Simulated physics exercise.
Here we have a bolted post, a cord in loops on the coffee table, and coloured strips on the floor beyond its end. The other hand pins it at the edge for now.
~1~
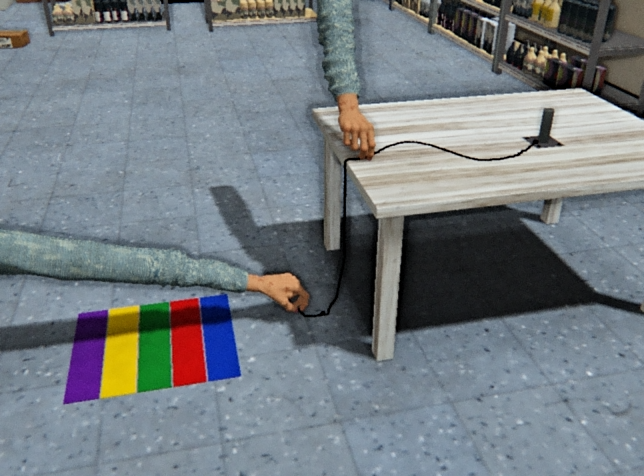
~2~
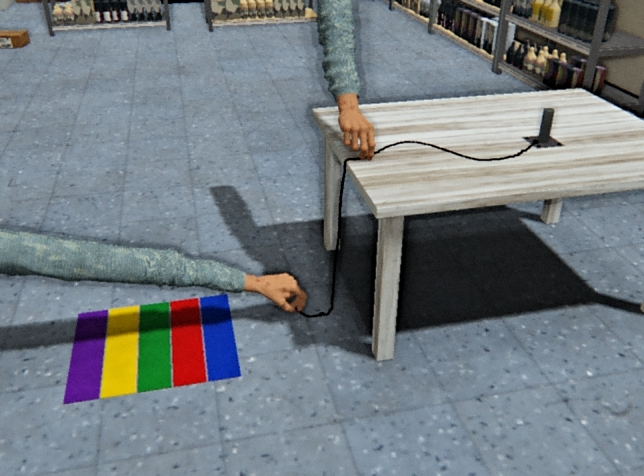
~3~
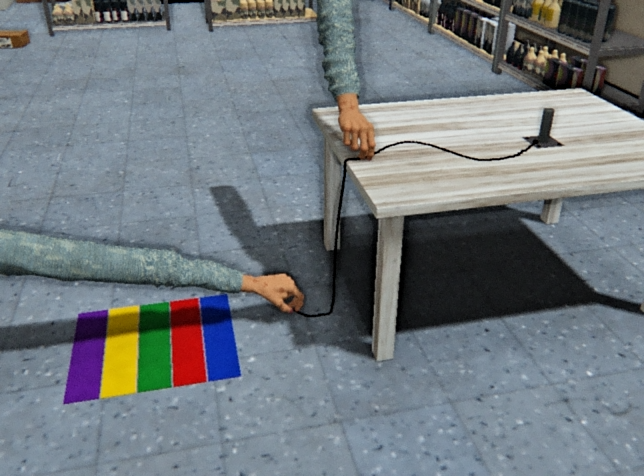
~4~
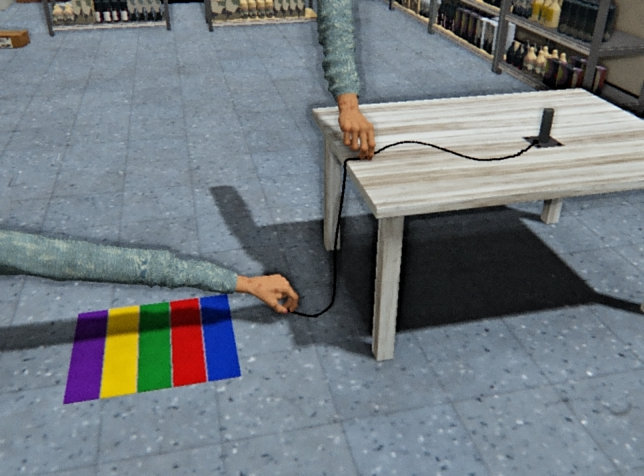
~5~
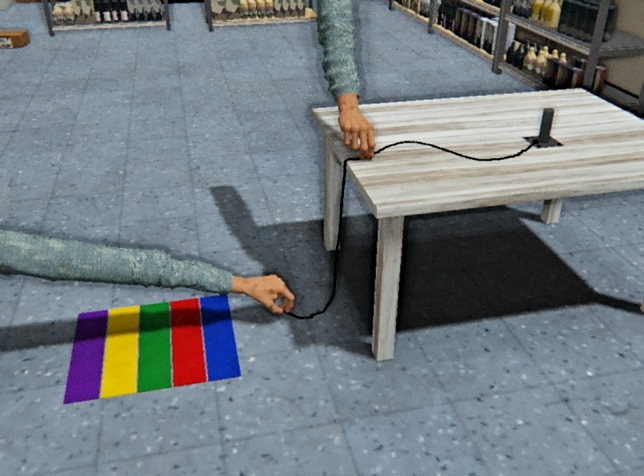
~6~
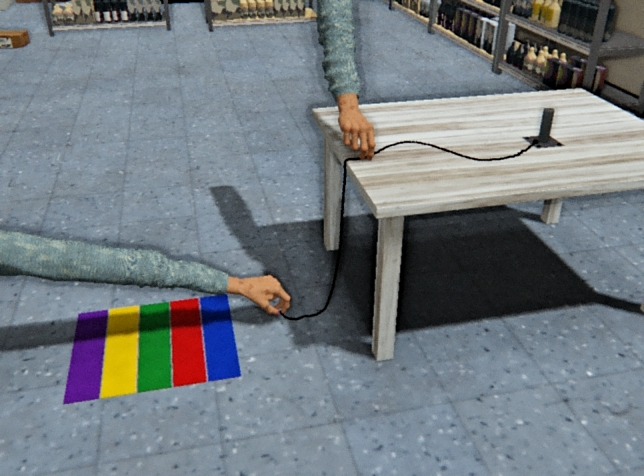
In a shop aisle with bottles on shelves, one hand pinned a black cord at a pale wooden table's edge while another, low by the coloured floor strips, drew its end slightly to the left.
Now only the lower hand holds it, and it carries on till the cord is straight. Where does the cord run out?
Over yellow.
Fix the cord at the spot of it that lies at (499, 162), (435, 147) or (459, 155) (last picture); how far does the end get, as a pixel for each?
The places are (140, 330), (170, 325) and (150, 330).
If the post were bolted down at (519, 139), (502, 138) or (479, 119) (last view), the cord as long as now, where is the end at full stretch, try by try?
The places are (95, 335), (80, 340) and (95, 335).
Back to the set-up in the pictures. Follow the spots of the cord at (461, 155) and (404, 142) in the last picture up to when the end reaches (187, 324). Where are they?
About (433, 150), and the other about (371, 157).
Early on, end near (187, 324); over red.
Midway, end near (146, 330); over green.
At the end of the slack, end near (121, 333); over yellow. The end stops over the yellow strip.
